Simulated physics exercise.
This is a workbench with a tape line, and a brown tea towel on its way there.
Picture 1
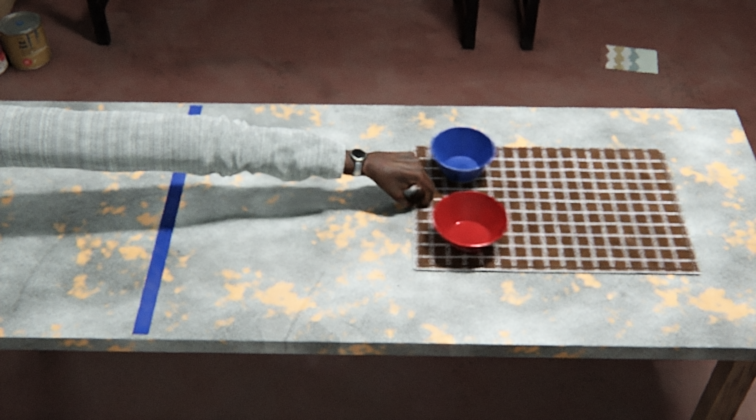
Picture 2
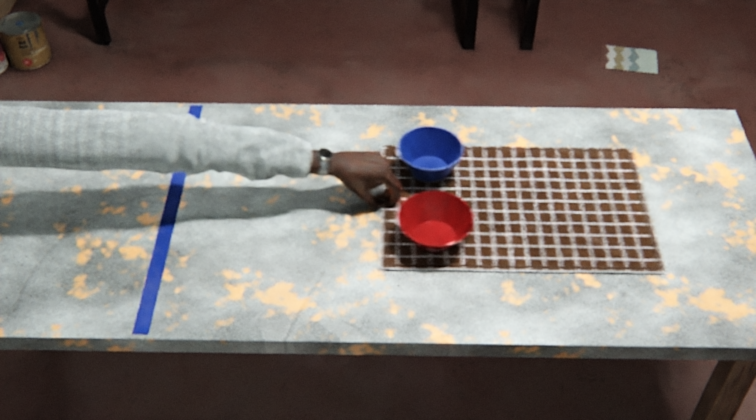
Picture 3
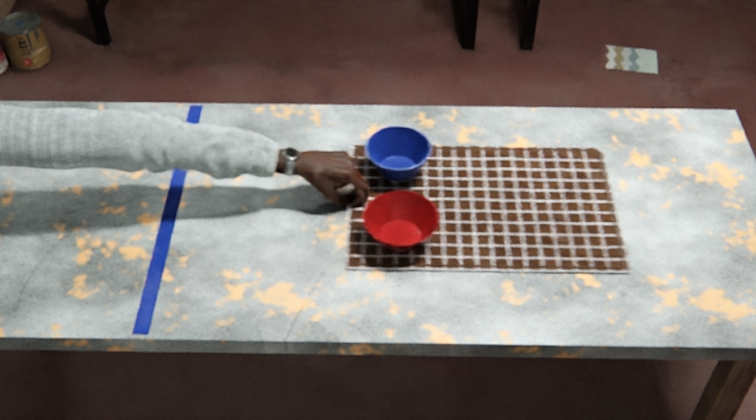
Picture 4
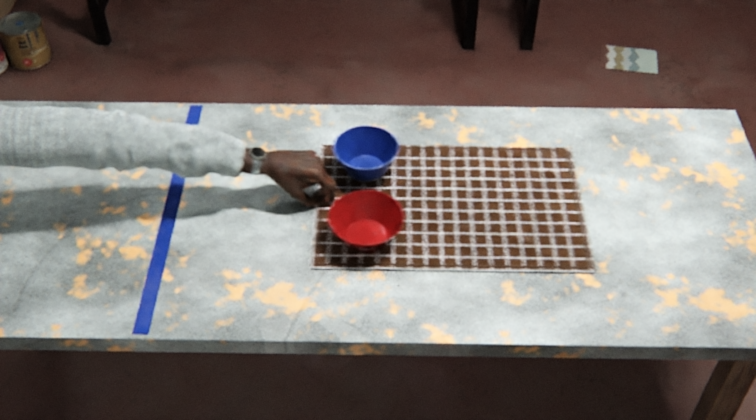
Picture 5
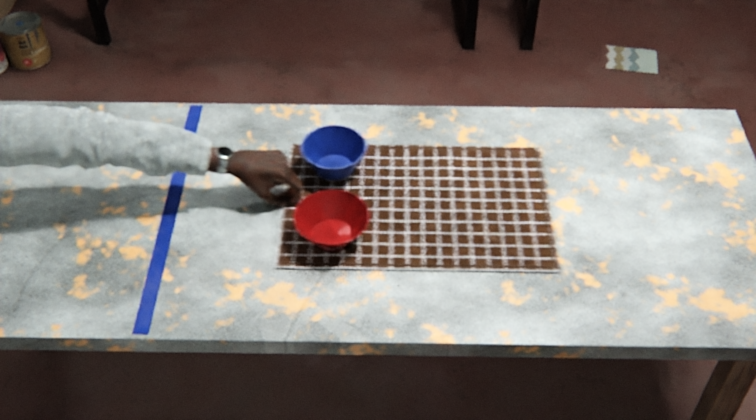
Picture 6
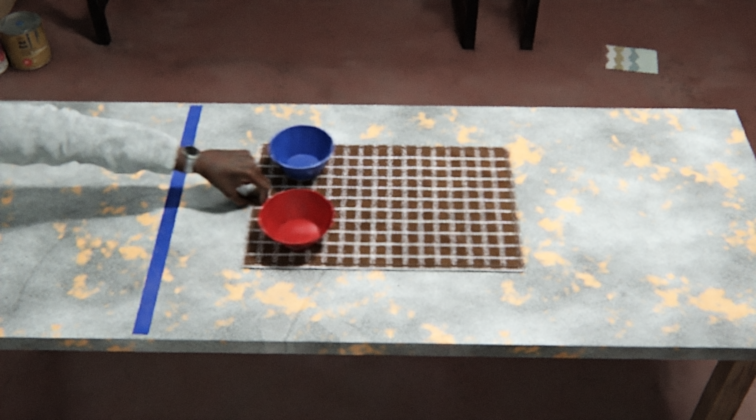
A hand drags a brown checked cloth carrying blue and red bowls leftward across the table.
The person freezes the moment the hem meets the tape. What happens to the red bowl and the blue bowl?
In the end the red bowl shoots off the front; the blue bowl slides clear of the cloth.
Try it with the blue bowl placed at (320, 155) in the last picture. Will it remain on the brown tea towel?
Placed so, it is thrown clear.
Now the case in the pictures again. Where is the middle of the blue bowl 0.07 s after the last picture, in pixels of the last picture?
Close to (258, 157).
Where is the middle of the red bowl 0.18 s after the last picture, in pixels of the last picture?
Close to (180, 224).
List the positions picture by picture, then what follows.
In the first picture, tea towel end (415, 270); red bowl (470, 218); blue bowl (463, 148); tape (146, 311).
In the second picture, tea towel end (380, 270), far hem (665, 274); blue bowl (431, 147).
In the third picture, tea towel end (345, 269); red bowl (401, 217).
In the fourth picture, tea towel end (310, 269), far hem (595, 273); blue bowl (366, 147).
In the fifth picture, tea towel end (276, 268); red bowl (331, 216).
In the sixth picture, tea towel end (240, 268), far hem (525, 272); red bowl (297, 215); blue bowl (301, 146); tape (146, 311).
Then, 0.07 s later than the last view, hem short of the tape; red bowl on the cloth near (250, 225); blue bowl on the cloth near (258, 157).
Then, 0.18 s later than the last view, hem at the tape; red bowl on the cloth near (180, 224); blue bowl on the cloth near (193, 156).
Finally, hem at the tape; red bowl ahead of the hem near (114, 225); blue bowl ahead of the hem near (132, 156). The red bowl slides clear of the cloth and the blue bowl leaves the cloth.
